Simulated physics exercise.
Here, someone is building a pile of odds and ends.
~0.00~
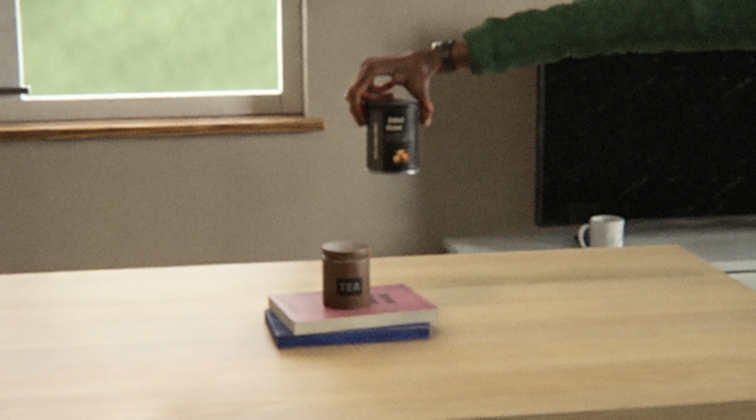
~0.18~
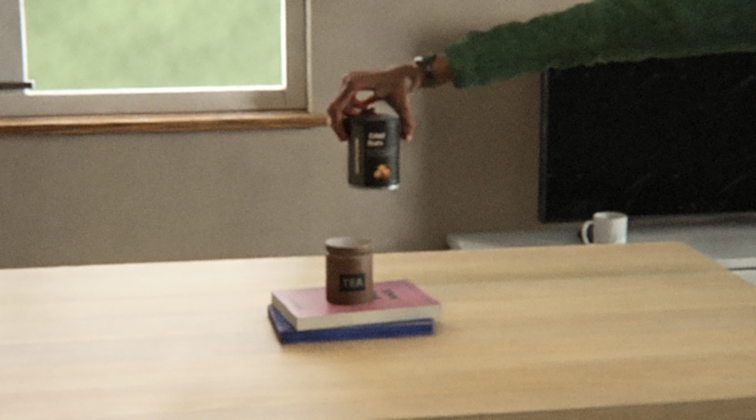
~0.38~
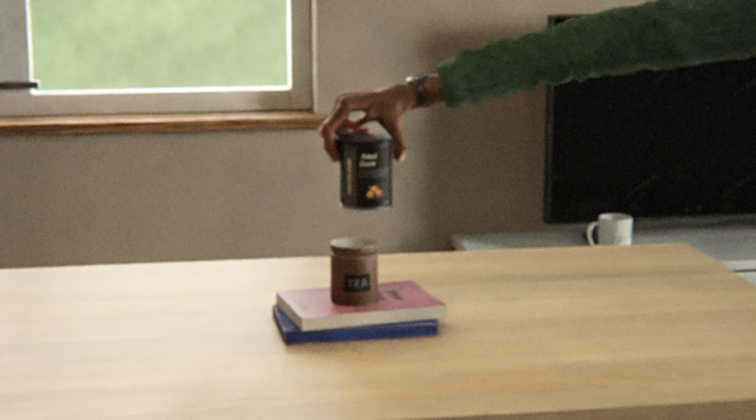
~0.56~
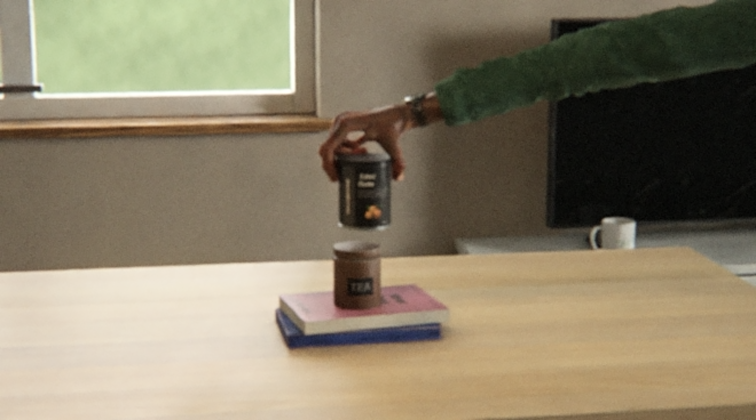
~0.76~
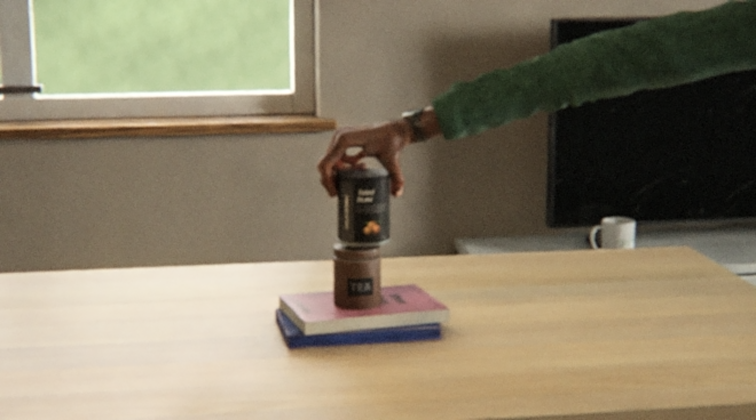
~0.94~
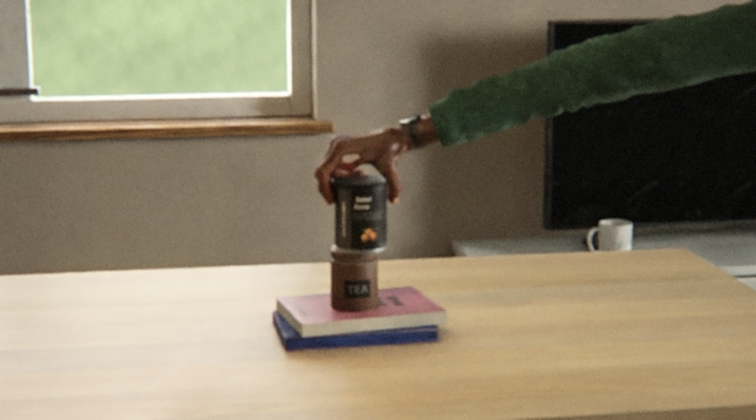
In a room seen from the front across a pale wooden table, a window is at upper left and a dark screen and white mug stand behind at right. A brown jar labelled TEA sits on a pink book atop a blue one. A hand in a green sleeve, reaching from the right, lowers a black tin leftward and down onto the jar, keeping hold, while the view shifts very slightly.
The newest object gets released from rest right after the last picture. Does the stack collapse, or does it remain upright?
It remains upright.
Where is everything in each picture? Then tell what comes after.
In the first frame, still above its spot; black tin (392, 136); brown jar (346, 275).
In the second frame, still above its spot; black tin (374, 151); blue board (349, 319).
In the third frame, still above its spot; black tin (366, 172); pink book (360, 304).
In the fourth frame, still above its spot; black tin (365, 192); brown jar (357, 275).
In the fifth frame, still above its spot; black tin (364, 206); blue board (356, 324).
In the sixth frame, set down, still held; black tin (361, 214); pink book (360, 310).
After 1.04 s, things are still on the move.
After 1.34 s, no change.
After 1.64 s, black tin resting near (361, 215).
In the end (2.0 s), all 4 unmoved. At the end, from the last picture's camera, black tin near (361, 215). The pile stays up.
